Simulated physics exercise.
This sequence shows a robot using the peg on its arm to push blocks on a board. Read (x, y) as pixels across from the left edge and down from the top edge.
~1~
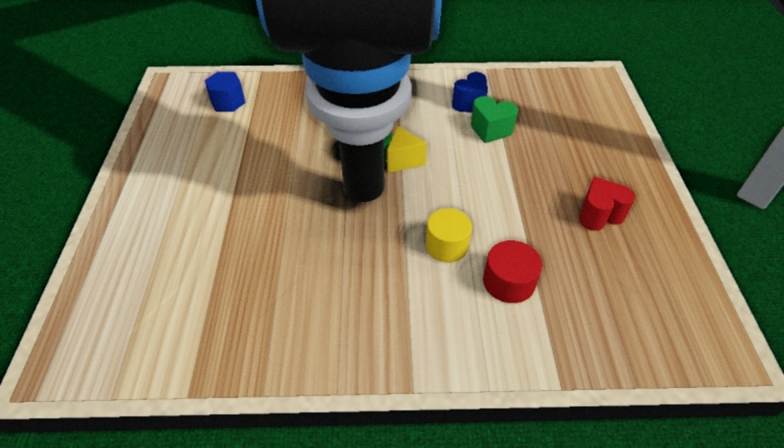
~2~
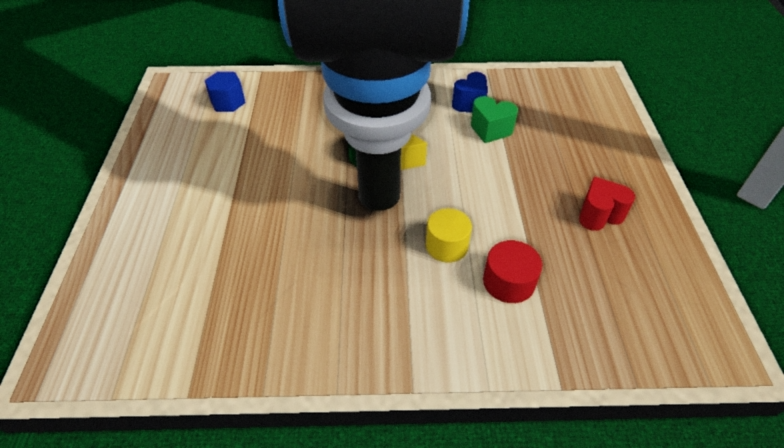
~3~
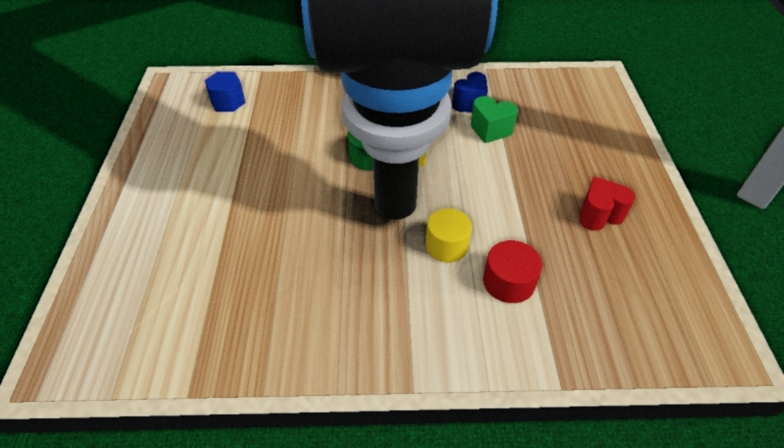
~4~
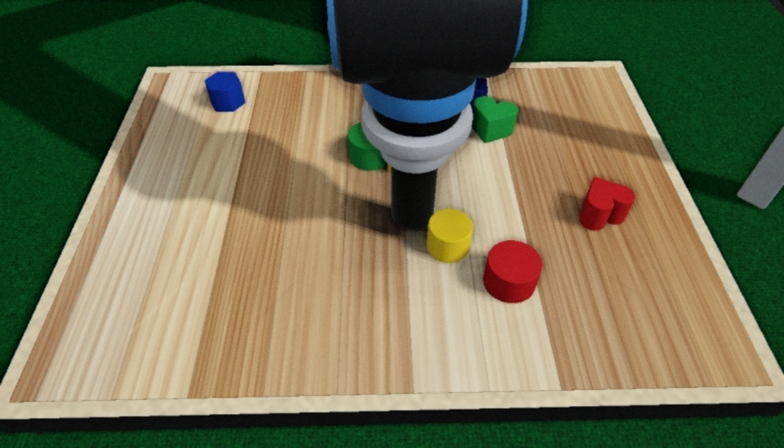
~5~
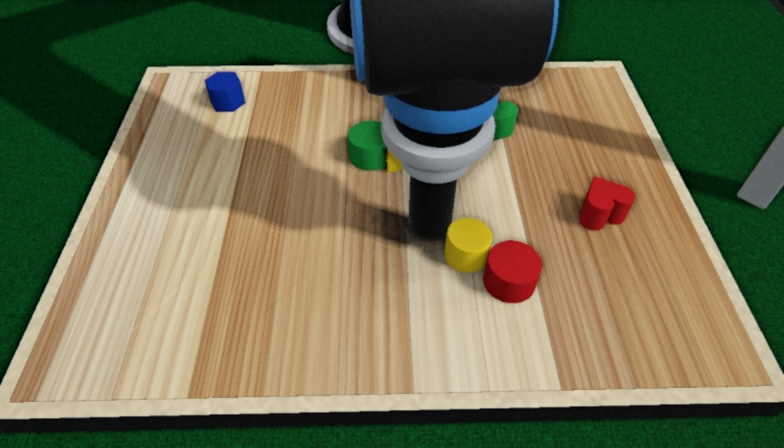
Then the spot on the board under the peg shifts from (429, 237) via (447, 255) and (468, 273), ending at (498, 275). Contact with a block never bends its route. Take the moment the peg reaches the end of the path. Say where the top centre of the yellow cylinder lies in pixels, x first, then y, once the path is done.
Its top face will be centred at roughly (549, 251).
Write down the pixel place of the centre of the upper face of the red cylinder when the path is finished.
I'd say the red cylinder ends with its top centre at (591, 282).
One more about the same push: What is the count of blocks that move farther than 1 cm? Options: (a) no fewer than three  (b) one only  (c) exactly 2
Correct choice: C.
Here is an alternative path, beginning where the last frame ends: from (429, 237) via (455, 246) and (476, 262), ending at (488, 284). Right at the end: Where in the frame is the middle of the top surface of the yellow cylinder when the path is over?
If I read the scene right, the answer is (541, 267).
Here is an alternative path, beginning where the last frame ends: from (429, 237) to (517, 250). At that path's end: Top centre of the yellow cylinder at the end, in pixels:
At roughly (554, 259).
On the path given first. Halfway along, peg (459, 251); yellow cylinder (507, 251); red cylinder (553, 275).
At the end, peg (501, 261); yellow cylinder (549, 251); red cylinder (591, 282).
